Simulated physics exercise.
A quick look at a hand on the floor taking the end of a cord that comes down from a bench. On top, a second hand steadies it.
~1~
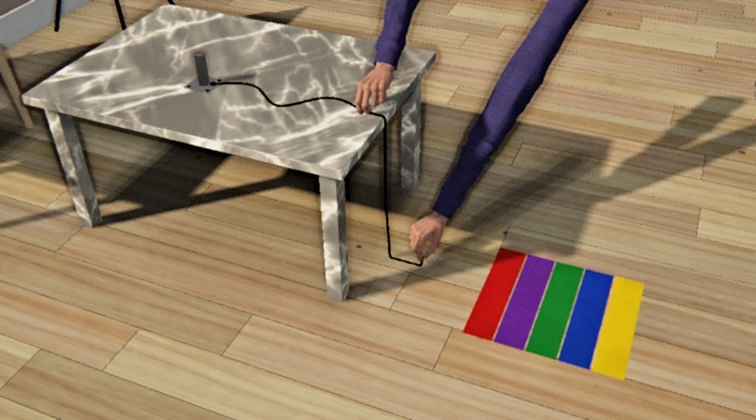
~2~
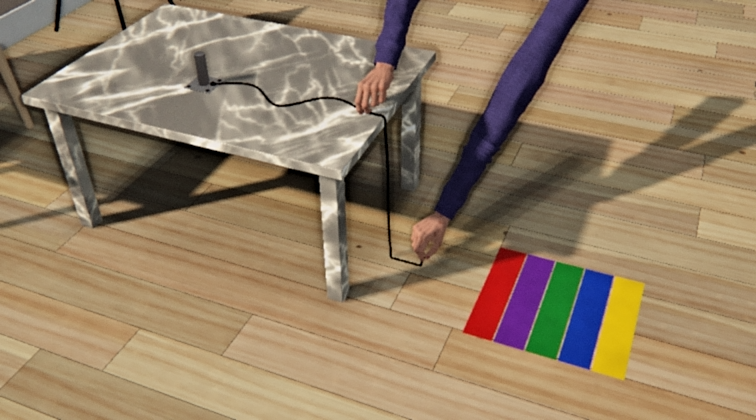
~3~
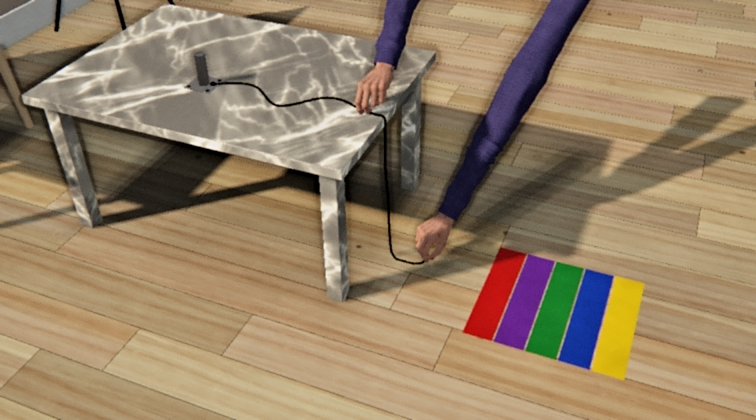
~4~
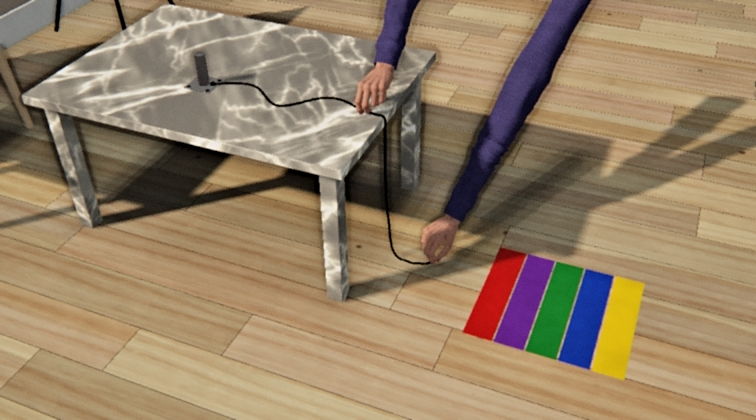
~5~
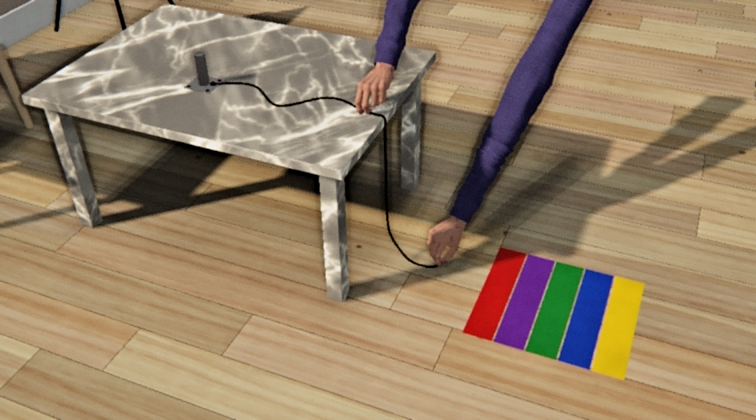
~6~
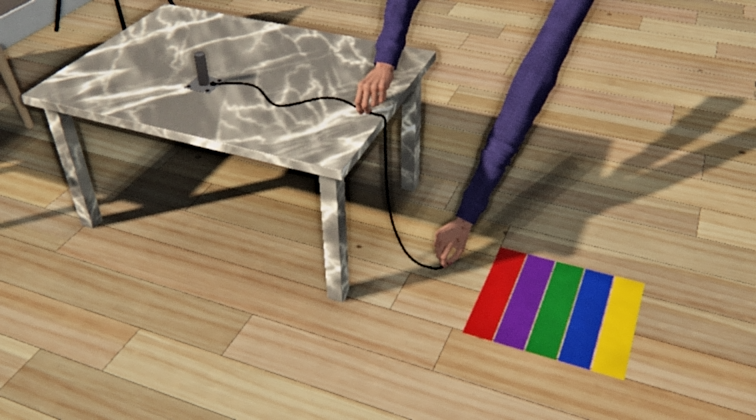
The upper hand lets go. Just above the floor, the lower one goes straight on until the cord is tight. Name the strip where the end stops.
Green.
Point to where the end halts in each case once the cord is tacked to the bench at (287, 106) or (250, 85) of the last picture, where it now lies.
In order of the tries, it's near (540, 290) and near (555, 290).
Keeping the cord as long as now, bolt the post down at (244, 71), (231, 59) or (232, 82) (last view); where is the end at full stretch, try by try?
Going through the tries, you get (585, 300), then (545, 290), then (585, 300).
Soon after, end near (511, 280); over red.
After that, end near (540, 288); over purple.
At the stop, end near (558, 293); over green. The green one.
